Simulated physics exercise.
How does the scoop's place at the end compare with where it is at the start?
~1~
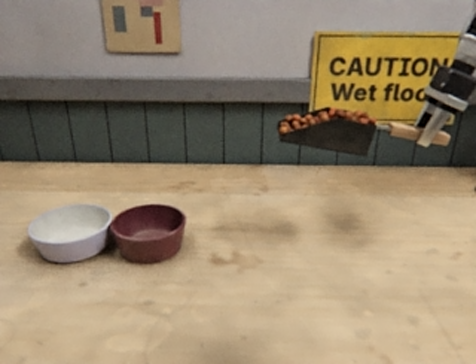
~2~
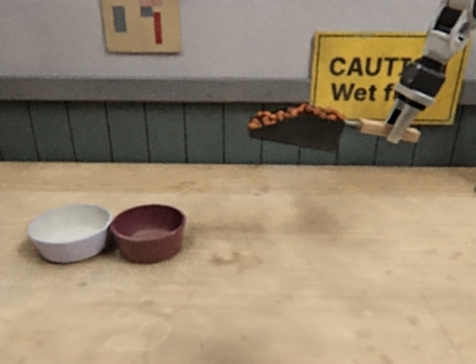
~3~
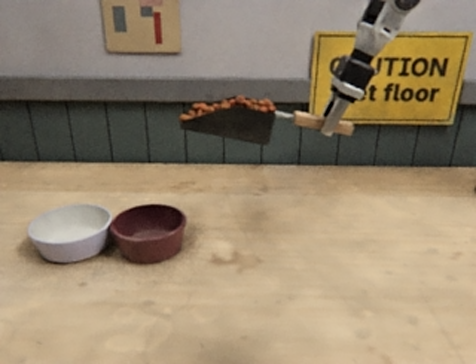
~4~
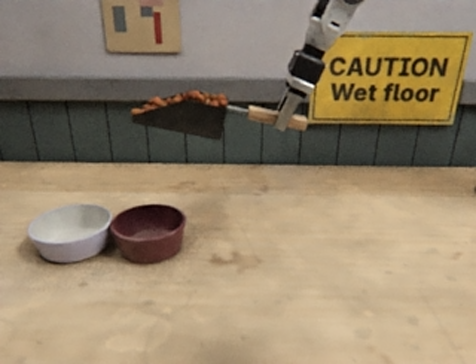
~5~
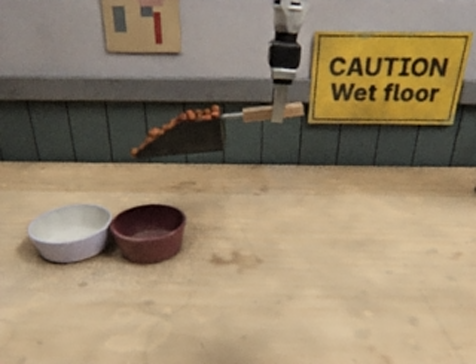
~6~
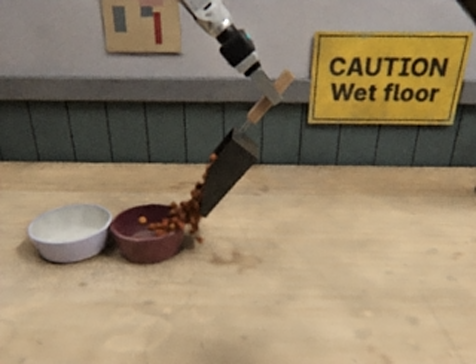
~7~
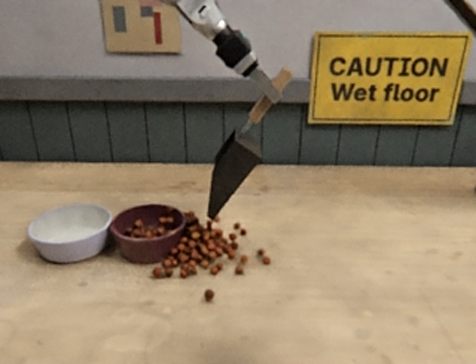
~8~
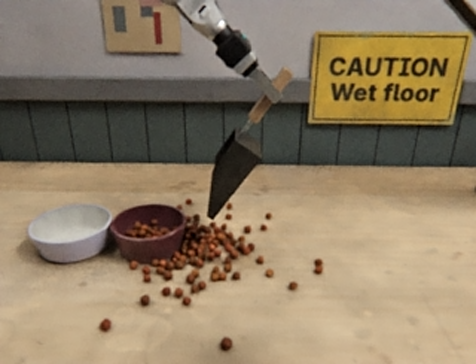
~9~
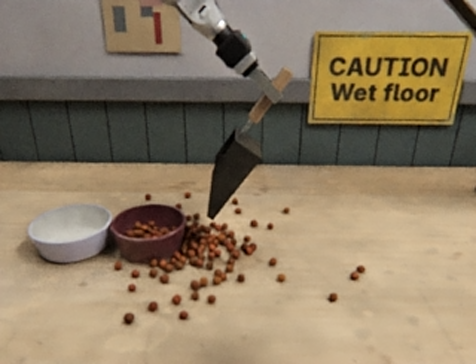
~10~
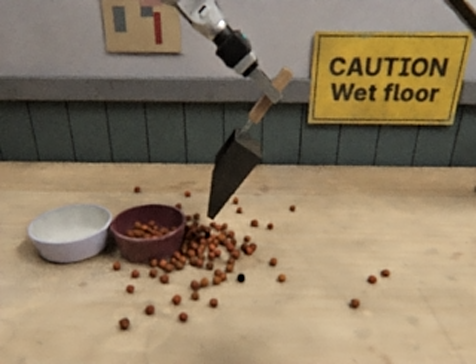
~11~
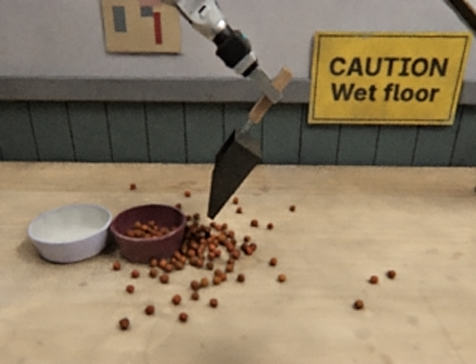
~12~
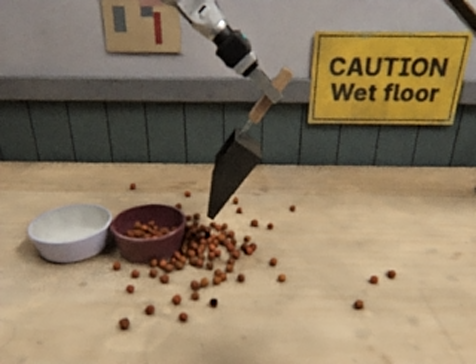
At the start the scoop is held at the right, in front of the yellow sign. By the end it is further left and slightly lower, hanging just to the right of the dark red bowl.
A robotic gripper carries a dark scoop heaped with reddish-brown hazelnuts leftward above a pale wooden table, seen from the front by a still camera. On the table at the left stand a whitish bowl and, to its right, a dark red bowl, with a yellow wet floor sign on the wall behind. The scoop stops short of the bowls and tips steeply down to the left. Nuts pour over the right edge of the red bowl, and many spill and roll across the table. At the end some nuts lie in the red bowl, most lie scattered outside it, and the whitish bowl stays empty.
